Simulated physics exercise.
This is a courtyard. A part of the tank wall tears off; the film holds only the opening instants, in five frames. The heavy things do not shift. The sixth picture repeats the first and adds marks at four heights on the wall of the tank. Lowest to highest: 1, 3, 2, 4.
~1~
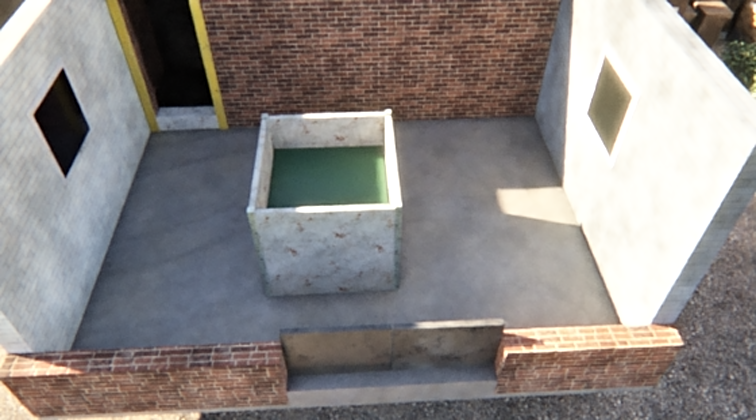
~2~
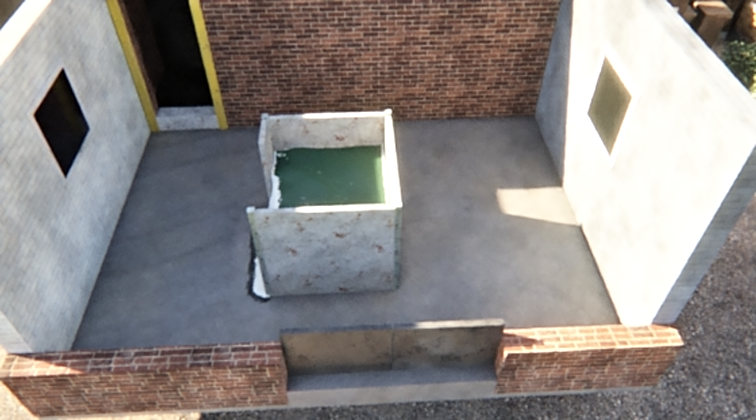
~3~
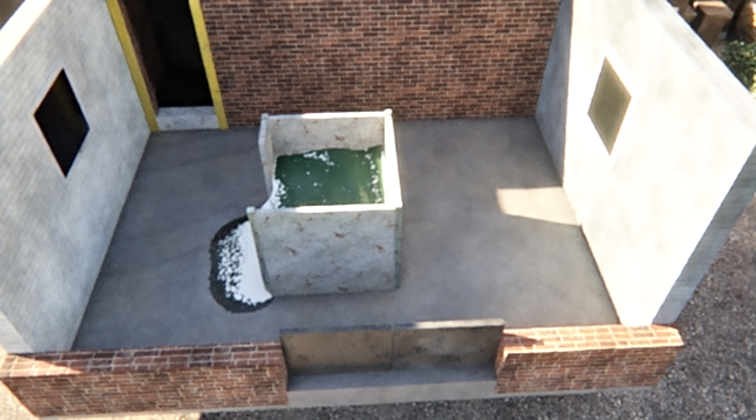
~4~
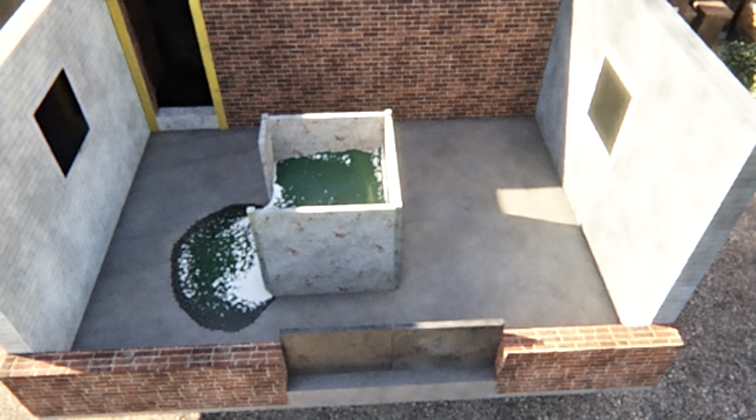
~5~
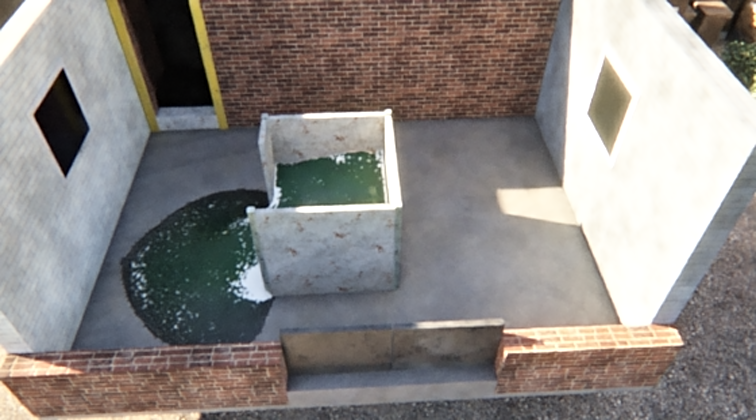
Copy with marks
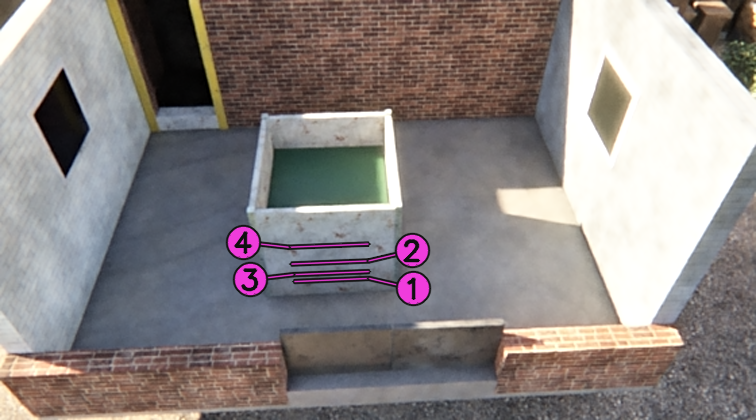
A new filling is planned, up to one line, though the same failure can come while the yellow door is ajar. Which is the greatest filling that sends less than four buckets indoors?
Level 4 just does it.
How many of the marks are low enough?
All four.
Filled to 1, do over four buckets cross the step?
No, that is safe.
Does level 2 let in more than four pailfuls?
No, not at all.
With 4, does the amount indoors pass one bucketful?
Yes.
On the marked copy, 1 at (331, 279); 2 at (330, 262); 3 at (331, 273); 4 at (328, 245); from the bottom up 1, 3, 2, 4.
Choosing 1, nothing gets over.
Choosing 2, nothing gets over.
Choosing 3, nothing gets over.
Choosing 4, a bucket or two gets in.
